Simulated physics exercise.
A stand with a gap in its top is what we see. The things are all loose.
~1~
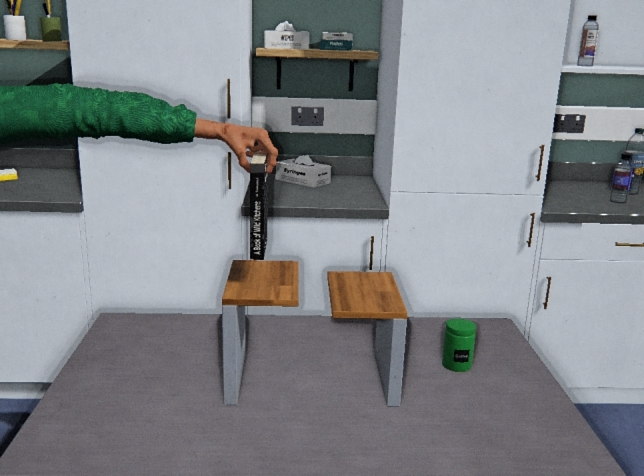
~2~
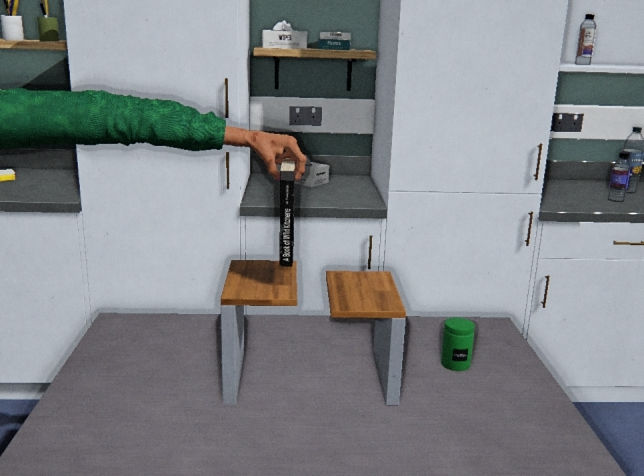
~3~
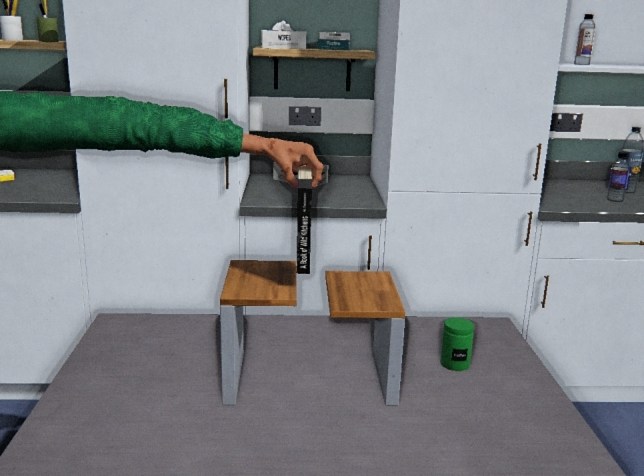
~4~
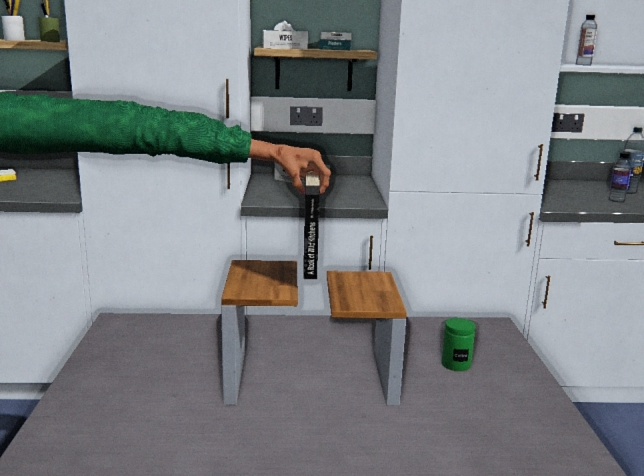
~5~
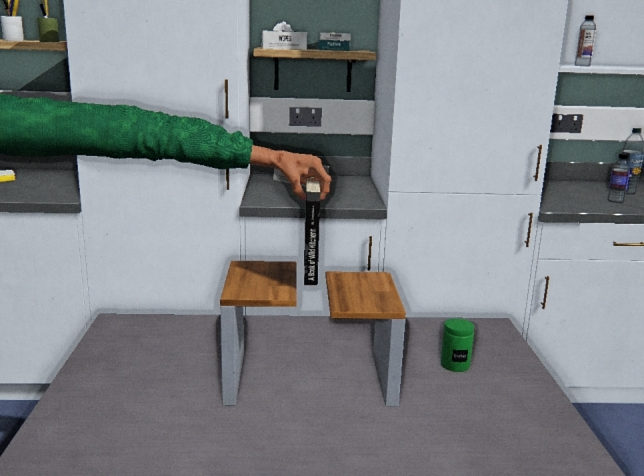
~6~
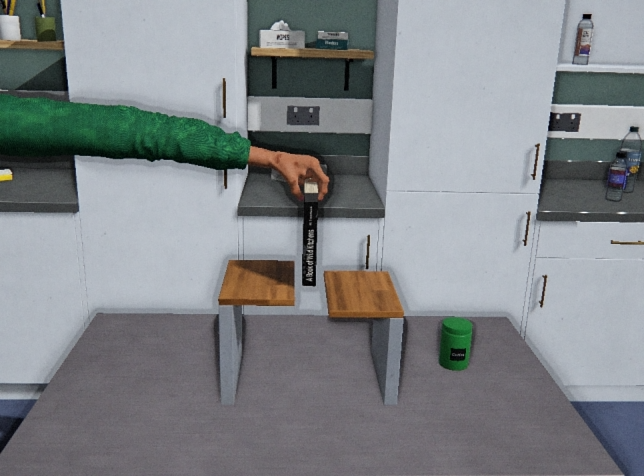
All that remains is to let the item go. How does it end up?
It will end up below.
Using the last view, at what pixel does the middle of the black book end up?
Around (307, 339).
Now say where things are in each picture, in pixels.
The first picture shows on its way; black book (259, 204); green jar (459, 345).
The second picture shows on its way; black book (287, 211); green jar (457, 344).
The third picture shows on its way; black book (304, 218); green jar (457, 344).
The fourth picture shows on its way; black book (311, 224); green jar (458, 344).
The fifth picture shows held still over the gap; black book (312, 230); green jar (457, 345).
The sixth picture shows held still over the gap; black book (310, 231); green jar (455, 344).
Then, 0.20 s on from there, black book shifted about its own width near (309, 271).
Then, 0.30 s on from there, black book shifted well along near (307, 340).
Then, 0.90 s on from there, black book resting near (305, 340).
In the end, moved from the start, black book; green jar unmoved. At the end, from the last picture's camera, black book near (307, 339). The book goes down the gap.
